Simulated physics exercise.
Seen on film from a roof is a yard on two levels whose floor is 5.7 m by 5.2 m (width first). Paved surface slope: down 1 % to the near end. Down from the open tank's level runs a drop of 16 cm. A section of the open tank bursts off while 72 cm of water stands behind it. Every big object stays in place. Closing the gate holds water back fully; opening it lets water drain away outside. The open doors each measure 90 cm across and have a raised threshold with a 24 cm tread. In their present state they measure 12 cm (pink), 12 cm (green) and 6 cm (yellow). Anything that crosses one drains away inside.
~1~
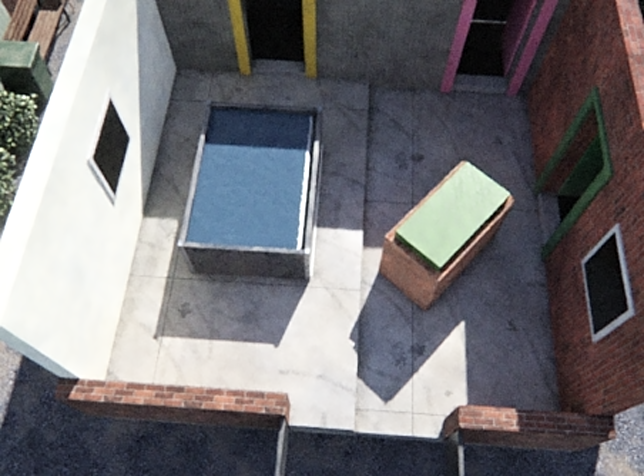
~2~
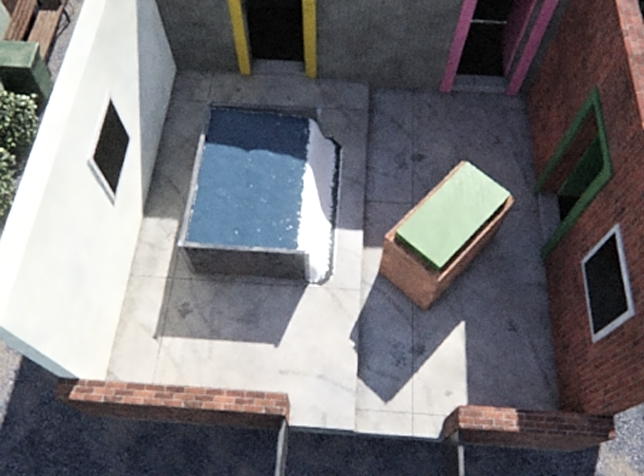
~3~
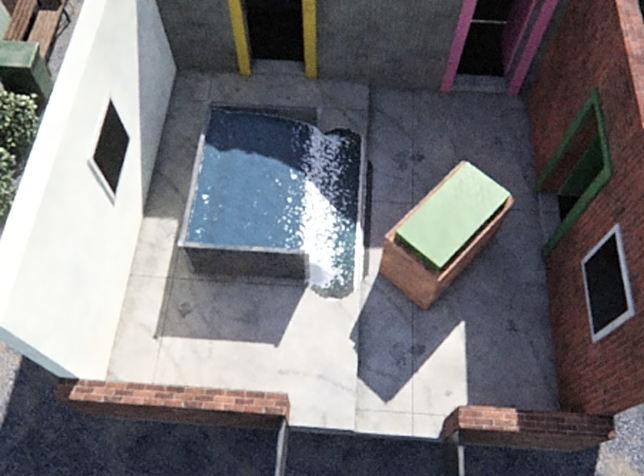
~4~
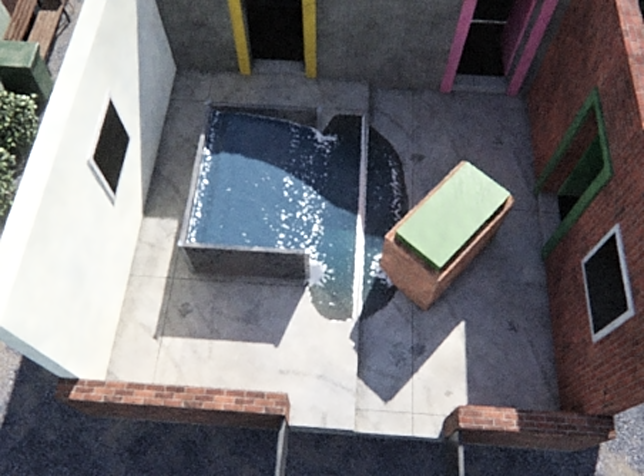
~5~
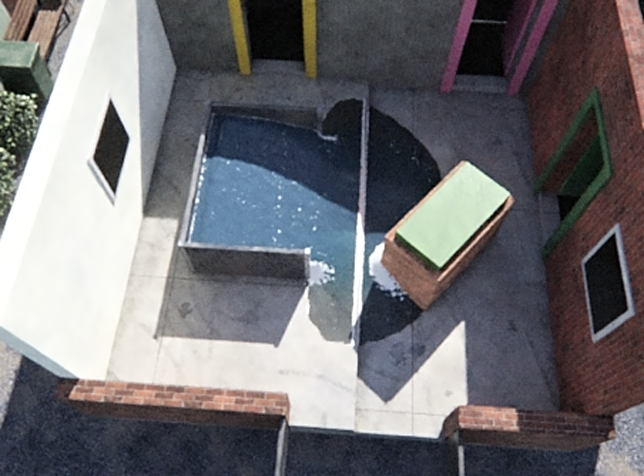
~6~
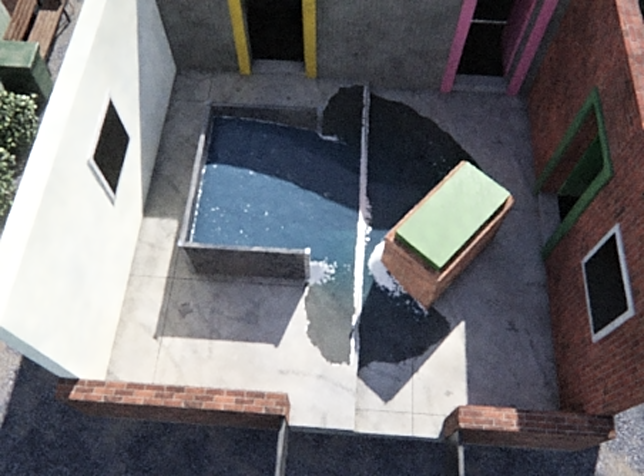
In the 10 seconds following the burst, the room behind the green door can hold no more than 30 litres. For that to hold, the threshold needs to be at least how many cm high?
At least 10.5 cm or so.
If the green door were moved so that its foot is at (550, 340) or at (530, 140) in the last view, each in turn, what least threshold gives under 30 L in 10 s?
Minimums: About 11.0 cm and 30 cm.
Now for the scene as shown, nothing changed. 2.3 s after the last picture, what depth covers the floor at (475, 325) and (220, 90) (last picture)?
Depths of around 6 and 0 centimetres.
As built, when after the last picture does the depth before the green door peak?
Peak time: Around 5.0 s.
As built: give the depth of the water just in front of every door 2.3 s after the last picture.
Depth at pink 27 cm, at green 11 cm, at yellow 0 cm.
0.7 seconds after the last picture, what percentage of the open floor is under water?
Some 45 per cent of it.
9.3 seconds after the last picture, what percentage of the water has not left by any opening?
Share still there: Approx. 58 percent.
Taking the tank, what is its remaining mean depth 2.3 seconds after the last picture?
11 cm, roughly.
Then, 0.7 s after the last picture water covers 45 % of the floor, deepest (46 cm) near (383, 255); 8 cm at the green door, 2 litres in over its 12 cm threshold.
Then, 2.3 s after the last picture water covers 55 % of the floor, deepest (29 cm) near (443, 124); 11 cm at the green door, 7 litres in over its 12 cm threshold.
Then, 9.3 s after the last picture water covers 50 % of the floor, deepest (15 cm) near (539, 424); 11 cm at the green door, 16 litres in over its 12 cm threshold.
At the green door as built, the water peaked near 16 cm, 4.9 s after the last picture.
Run again over the same 10 s with other heights there, 43 litres in over 9.5 cm, 11 litres over 13 cm. The limit of 30 litres is kept from about 10.5 cm up.
